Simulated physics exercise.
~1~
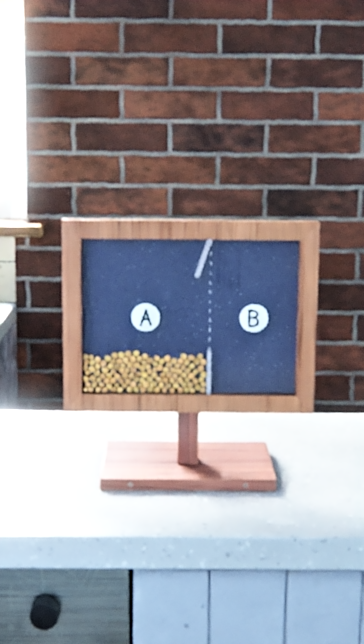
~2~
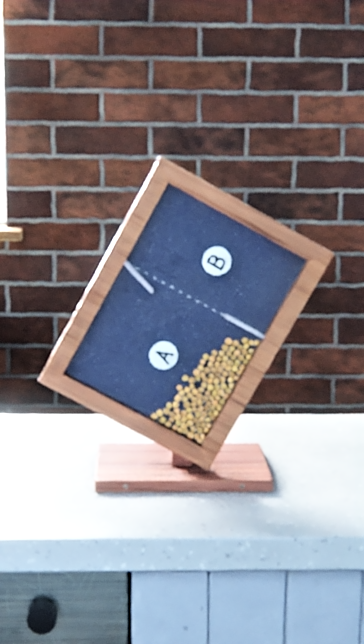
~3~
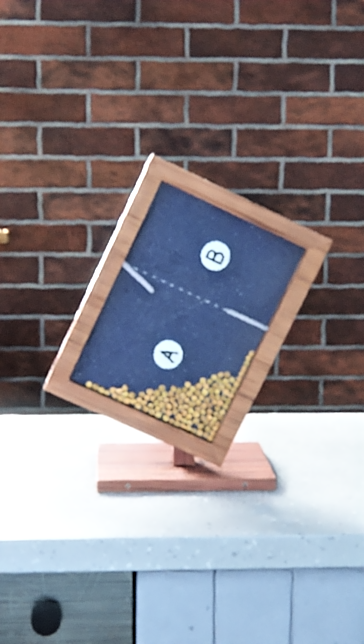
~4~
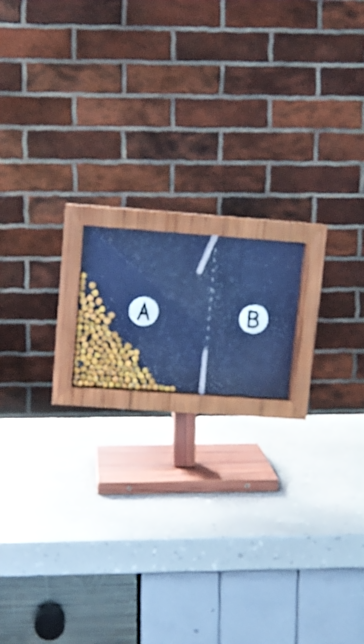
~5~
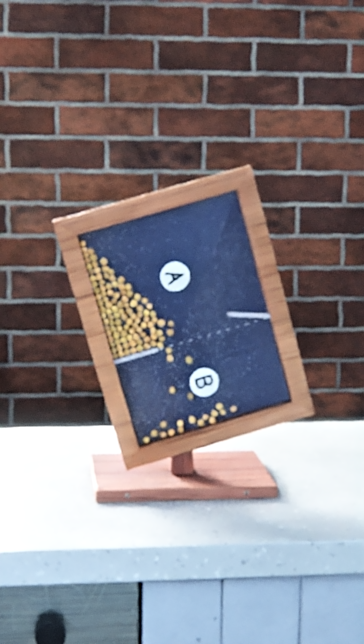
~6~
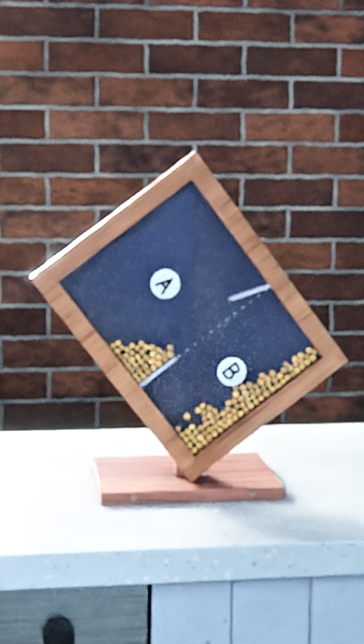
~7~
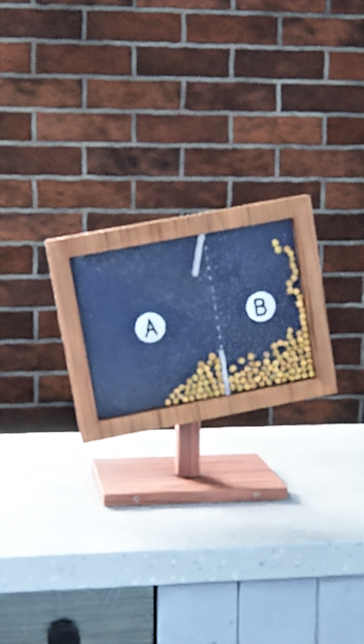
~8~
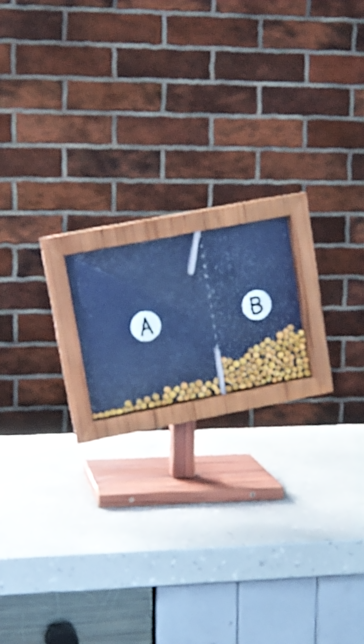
A wooden-framed case of small yellowish beads on a stand tipped anticlockwise, swung back the other way so beads spilled from section A into B, then tilted back, ending slightly anticlockwise with most beads heaped in B and some in A.
